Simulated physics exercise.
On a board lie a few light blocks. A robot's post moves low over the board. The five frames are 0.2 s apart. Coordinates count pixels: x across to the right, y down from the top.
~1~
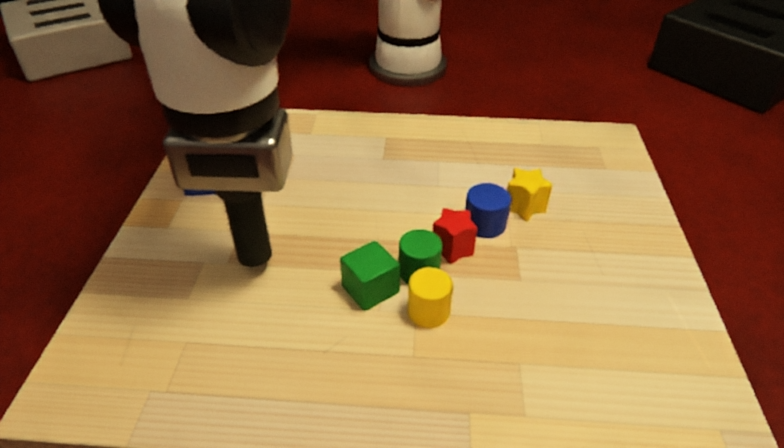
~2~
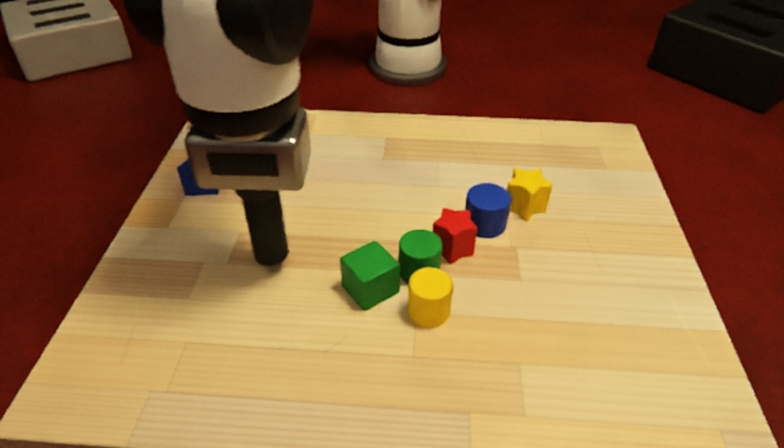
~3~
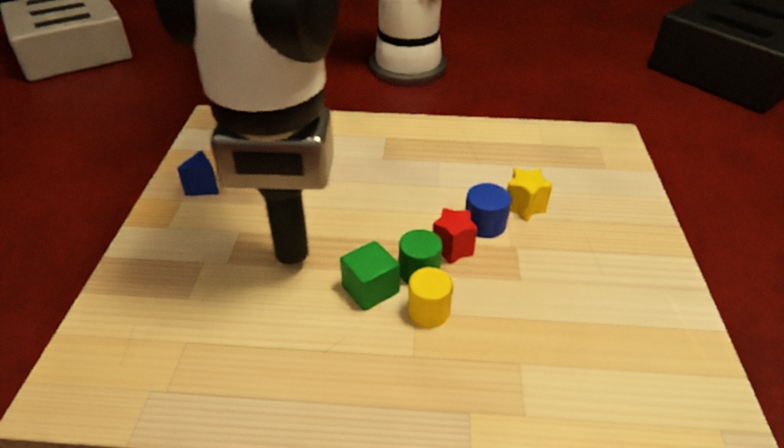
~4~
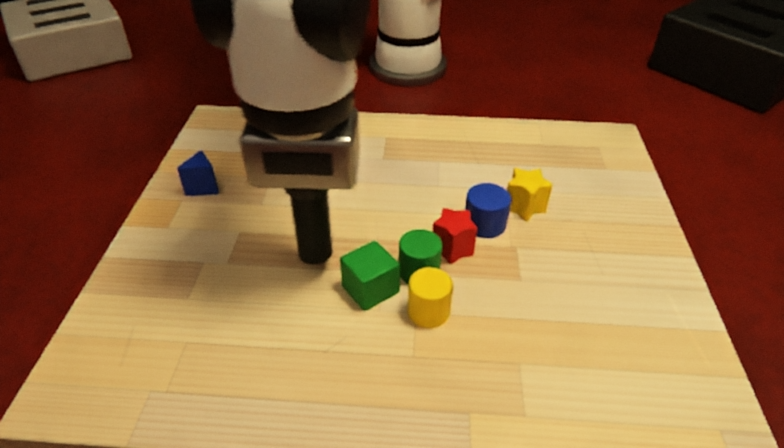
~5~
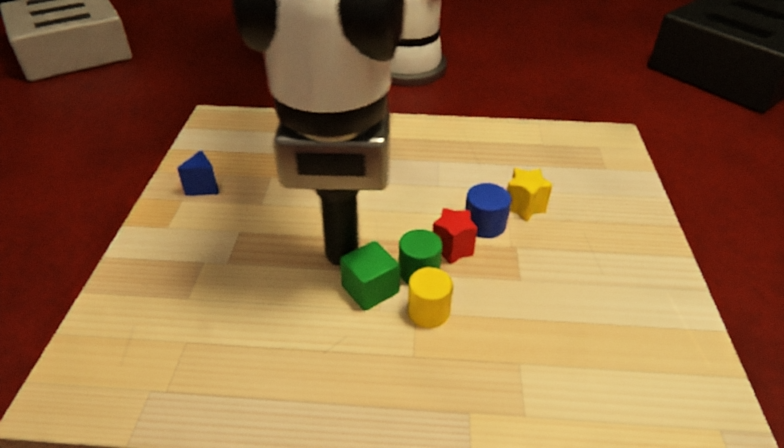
A pale wooden board lies on a dark red surface, seen from above and in front by a camera that stays still. Near its middle sit a green cube, green and yellow cylinders and a red star, with a blue cylinder and yellow star behind them to the right. A robot arm's black post glides steadily rightward to the green cube, uncovering a blue block at left.
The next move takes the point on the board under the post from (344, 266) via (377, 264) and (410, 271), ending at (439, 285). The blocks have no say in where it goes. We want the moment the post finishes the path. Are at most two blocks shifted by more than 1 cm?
I expect so.
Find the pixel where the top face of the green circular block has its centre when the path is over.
Its top middle: (481, 253).
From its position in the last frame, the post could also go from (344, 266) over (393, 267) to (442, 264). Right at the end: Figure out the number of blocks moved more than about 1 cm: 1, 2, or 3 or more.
It shifts three blocks or more.
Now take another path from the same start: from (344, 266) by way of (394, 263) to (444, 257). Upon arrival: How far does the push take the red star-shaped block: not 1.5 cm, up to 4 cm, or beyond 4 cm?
Once the path ends, it will sit 1.5 to 4 cm from where it is now.
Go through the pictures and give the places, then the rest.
In the first picture, lower end of the post at (255, 255), tops of blocks, green square block at (370, 260), green circular block at (421, 242), yellow circular block at (431, 282), red star-shaped block at (456, 220).
In the second picture, post at (272, 254), blocks as before.
In the third picture, post at (292, 253), blocks as before.
In the fourth picture, post at (316, 253), blocks as before.
In the fifth picture, post at (343, 254), green square block at (370, 260), green circular block at (421, 242), yellow circular block at (431, 282), red star-shaped block at (456, 220).
What follows on the original path. Halfway along, post at (395, 254); green square block at (383, 266), turned 35° clockwise; green circular block at (434, 244).
At the end, post at (440, 273); green square block at (385, 269), turned 50° clockwise; green circular block at (481, 253); yellow circular block at (433, 285); red star-shaped block at (461, 220), turned 25° anticlockwise.
